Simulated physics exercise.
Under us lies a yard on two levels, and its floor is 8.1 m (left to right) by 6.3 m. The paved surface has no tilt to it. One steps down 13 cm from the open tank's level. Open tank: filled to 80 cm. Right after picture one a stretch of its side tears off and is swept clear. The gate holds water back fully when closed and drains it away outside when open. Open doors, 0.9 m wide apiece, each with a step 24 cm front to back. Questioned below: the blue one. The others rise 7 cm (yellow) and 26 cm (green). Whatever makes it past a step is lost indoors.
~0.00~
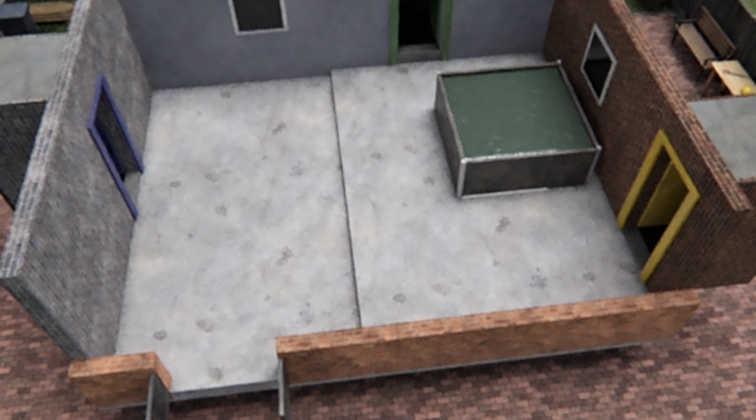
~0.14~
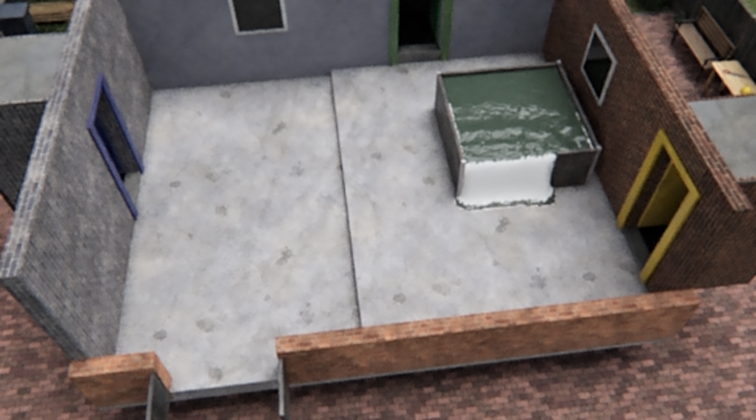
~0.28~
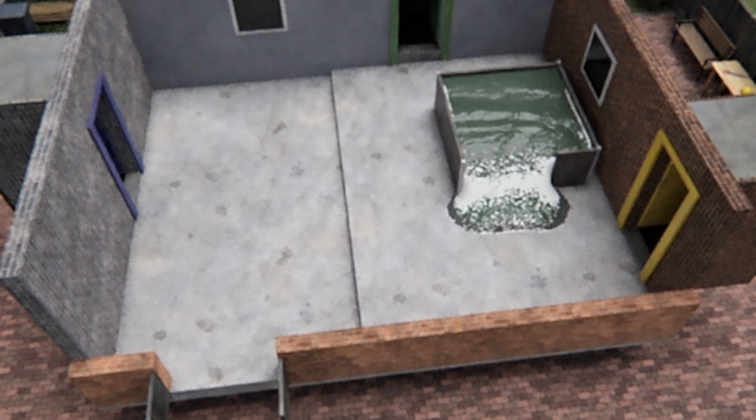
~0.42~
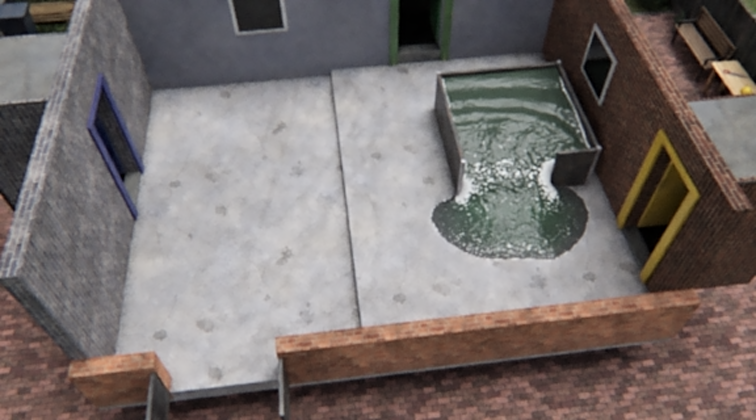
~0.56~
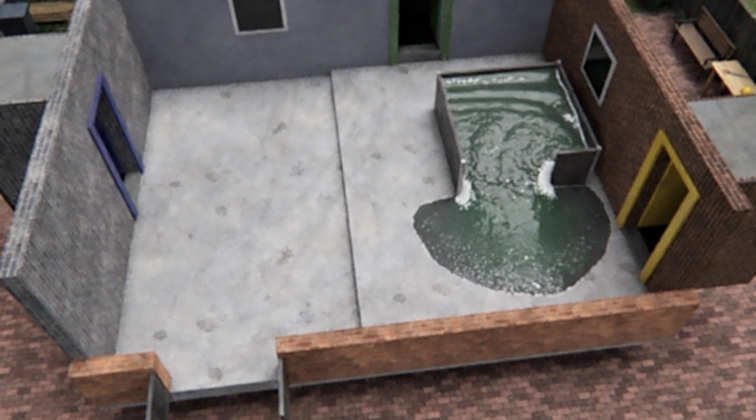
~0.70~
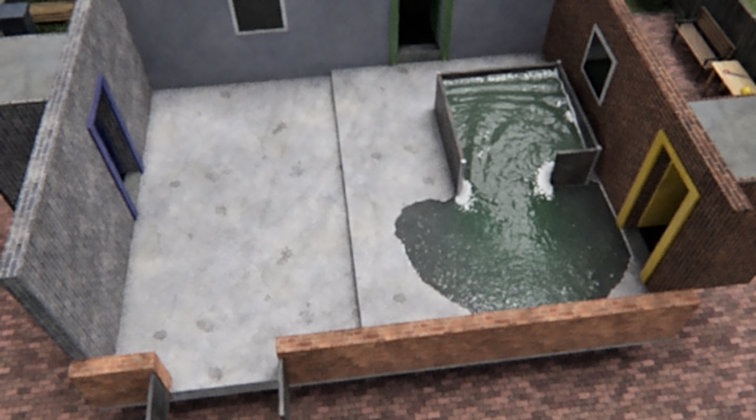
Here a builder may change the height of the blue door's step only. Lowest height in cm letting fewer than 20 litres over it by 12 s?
About 6 centimetres.
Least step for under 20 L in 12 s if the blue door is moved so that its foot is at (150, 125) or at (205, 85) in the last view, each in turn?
Minimums: Roughly 8.5 cm and 11.5 cm.
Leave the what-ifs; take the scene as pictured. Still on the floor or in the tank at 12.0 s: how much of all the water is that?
Water still present: Approx. 84 %.
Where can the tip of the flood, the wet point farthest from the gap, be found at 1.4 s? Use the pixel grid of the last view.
At about (375, 348).
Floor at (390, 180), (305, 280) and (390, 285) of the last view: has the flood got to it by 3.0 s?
Those three come out bone-dry, soaked and soaked, in that order.
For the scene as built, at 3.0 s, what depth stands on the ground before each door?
Door depths (cm): Yellow = 18, blue = 0, green = 0.
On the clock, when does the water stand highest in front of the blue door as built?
I'd say near 7.0 seconds.
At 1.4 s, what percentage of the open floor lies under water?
Around 20 per cent of the free floor.
After 1.4 s water covers 20 % of the floor, deepest (46 cm) near (649, 315); it has not reached the blue door.
After 3.0 s water covers 40 % of the floor, deepest (38 cm) near (649, 315); it has not reached the blue door.
After 12.0 s water covers 90 % of the floor, deepest (14 cm) near (234, 89); 6 cm at the blue door, 0 litres in over its 12 cm step.
At the blue door as built, the water arrived by 3.9 s and peaked near 11 cm at 7.2 s.
Run again over the same 12 s with other heights there, 31 litres in over 5 cm, 11 litres over 7 cm. The limit of 20 litres is kept from about 6 cm up.
